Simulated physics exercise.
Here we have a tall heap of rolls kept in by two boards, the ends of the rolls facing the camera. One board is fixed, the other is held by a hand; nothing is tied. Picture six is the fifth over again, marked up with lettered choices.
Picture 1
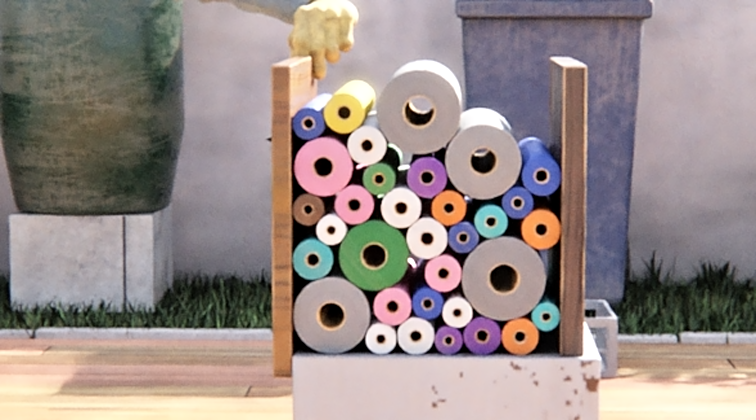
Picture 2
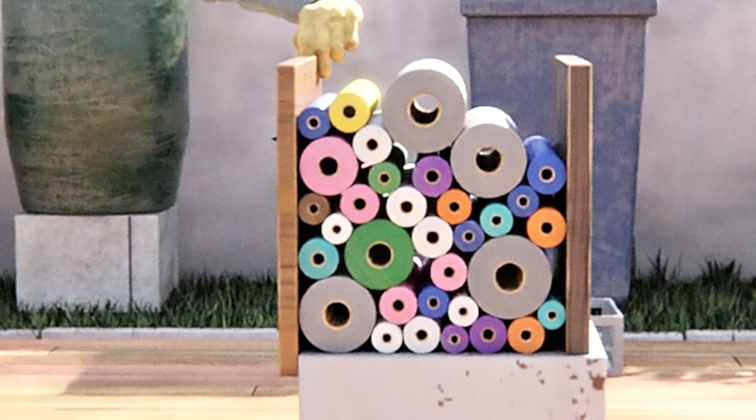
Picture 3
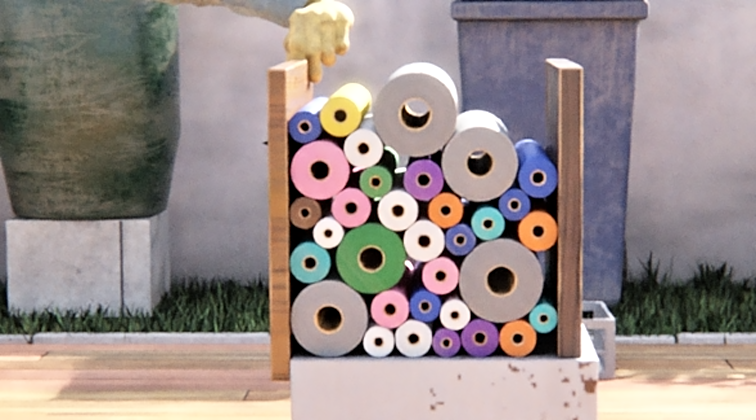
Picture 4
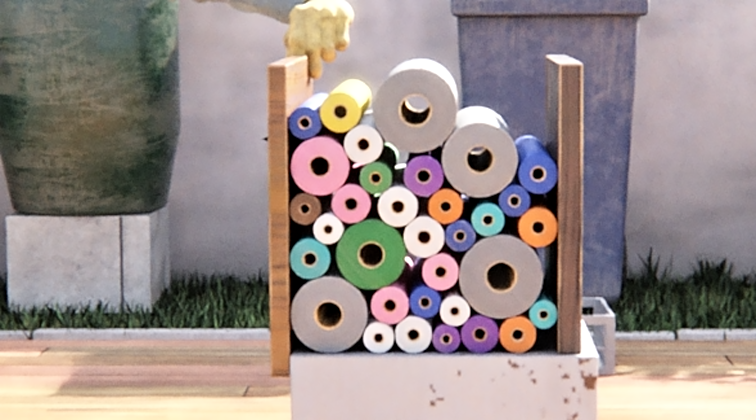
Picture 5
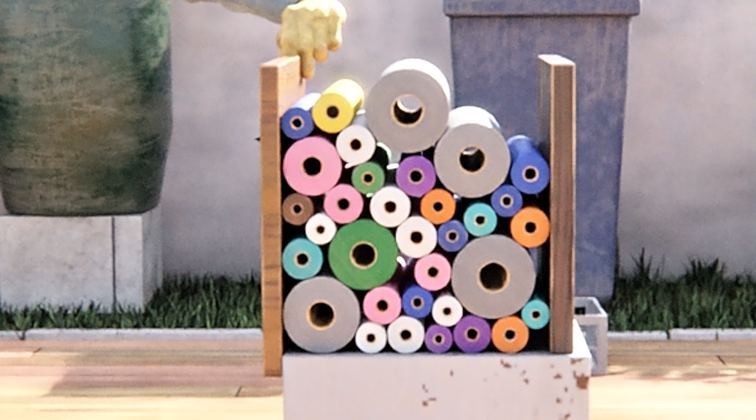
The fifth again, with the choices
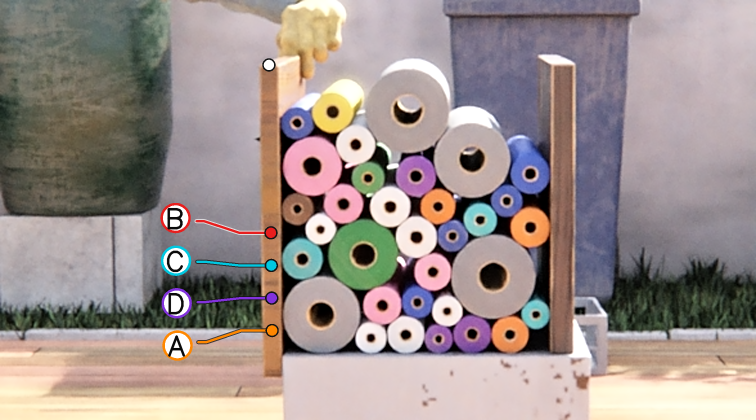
At first, a tall heap of colourful rolls sits between two upright wooden boards, round ends facing the viewer, while a yellowish hand rests by the top of the left board. The view then shifts slightly right, back left and a little farther left, but the rolls stay unchanged in their arrangement.
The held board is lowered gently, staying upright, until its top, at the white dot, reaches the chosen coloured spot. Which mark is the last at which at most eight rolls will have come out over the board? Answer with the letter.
It can be let down to C.
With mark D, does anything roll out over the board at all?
Yes.
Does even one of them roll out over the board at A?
Yes.
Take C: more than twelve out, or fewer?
At C, fewer than twelve.
On the marked copy, A at (272, 330); B at (271, 233); C at (271, 265); D at (272, 298); the white dot at (269, 65).
With C. Early on, top of the board (281, 151).
Further on, top of the board (282, 248).
At the end, top of the board (282, 264), seven out over the board.
As for the rest, A more than eight out over the board; B three out over the board; D more than eight out over the board.
